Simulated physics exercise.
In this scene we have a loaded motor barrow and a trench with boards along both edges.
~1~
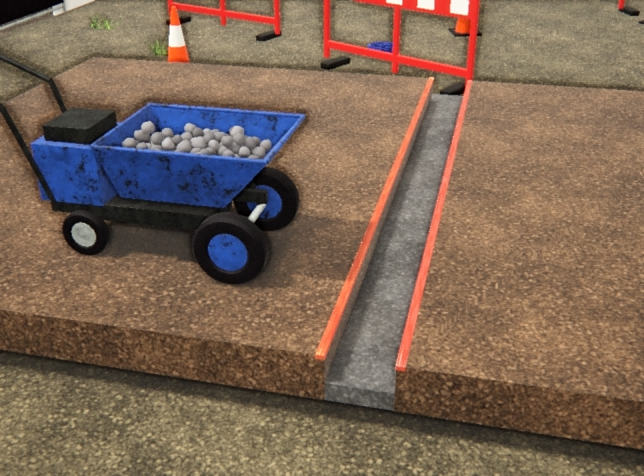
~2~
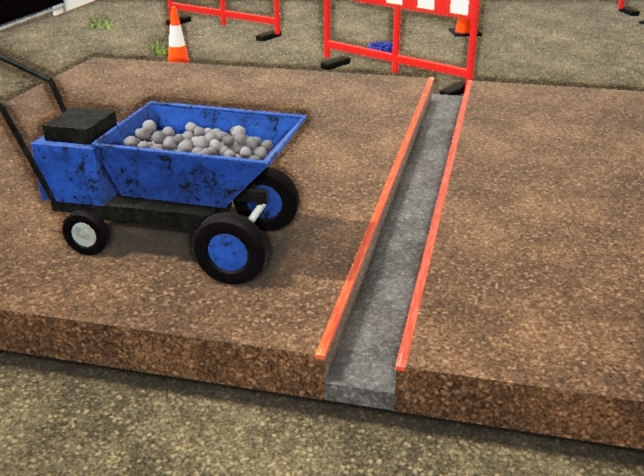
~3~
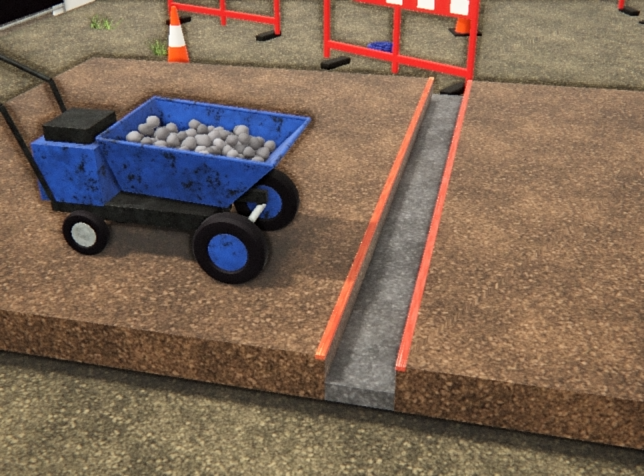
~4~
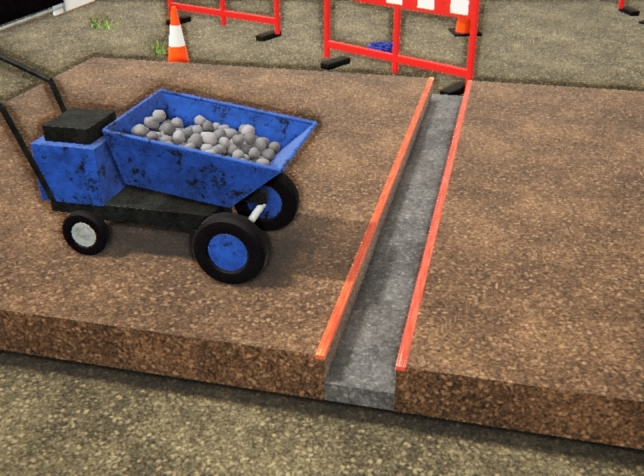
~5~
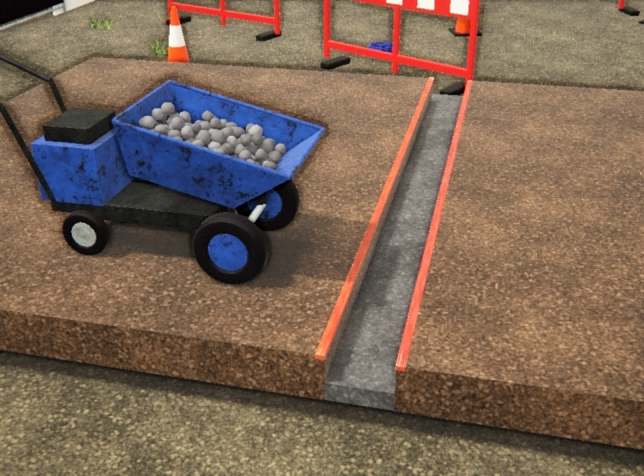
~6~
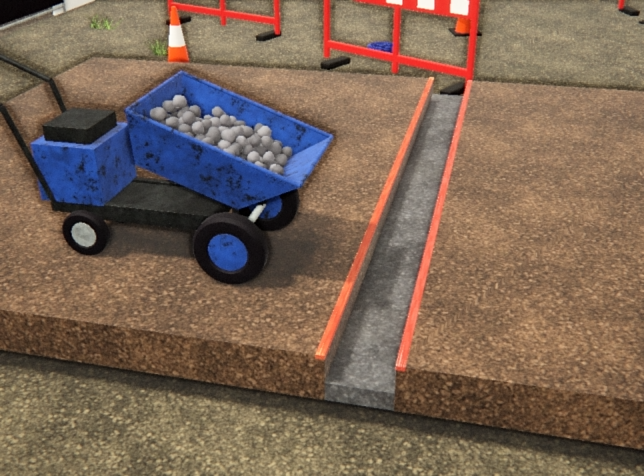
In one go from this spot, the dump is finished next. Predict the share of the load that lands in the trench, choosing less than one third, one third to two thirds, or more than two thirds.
The share in the trench is more than two thirds.
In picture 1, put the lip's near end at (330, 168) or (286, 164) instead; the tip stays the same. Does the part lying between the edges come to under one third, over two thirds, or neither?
First below one third, then more than two thirds.
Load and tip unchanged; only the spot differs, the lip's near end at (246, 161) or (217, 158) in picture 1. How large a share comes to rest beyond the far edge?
0 % then 0 %.
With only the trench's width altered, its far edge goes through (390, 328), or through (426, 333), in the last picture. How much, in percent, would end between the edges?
Lab note: Try one about 70 %, try two about 90 %.
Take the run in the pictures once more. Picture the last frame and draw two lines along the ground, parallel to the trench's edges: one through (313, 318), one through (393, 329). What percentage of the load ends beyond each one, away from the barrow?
In order, some 100 % then some 20 %.
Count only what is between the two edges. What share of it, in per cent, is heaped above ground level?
I'd estimate around 15 %.
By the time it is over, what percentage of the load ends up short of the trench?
That share comes out near 5 in a hundred.
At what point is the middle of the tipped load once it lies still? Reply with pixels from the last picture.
(386, 278).
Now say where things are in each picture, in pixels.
The first picture shows lip of the skip at (267, 162), level; top of the load at (186, 146), round cobbles; first edge of the trench at (334, 320); far edge at (409, 330), the trench over half as wide as the skip, and about half as deep as wide.
The second picture shows lip of the skip at (268, 163), level; top of the load at (188, 145).
The third picture shows lip of the skip at (273, 166), tipped barely; top of the load at (182, 137).
The fourth picture shows lip of the skip at (281, 171), tipped a little; top of the load at (178, 140).
The fifth picture shows lip of the skip at (290, 177), tipped a little; top of the load at (185, 135).
The sixth picture shows lip of the skip at (300, 186), tipped clearly; top of the load at (185, 123); first edge of the trench at (334, 320); far edge at (409, 330).
Soon after the last picture, skip tipped steeply; all in the skip.
A little later, skip tipped right over; about half in the skip; a stray few short of the trench; about a third in or heaped over the trench; a stray few falling.
Later still, skip tipped right over; a small part in the skip; a small part short of the trench; most in or heaped over the trench; a stray few beyond it.
At rest, skip tipped right over; a small part in the skip; a small part short of the trench; most in or heaped over the trench; a stray few beyond it.
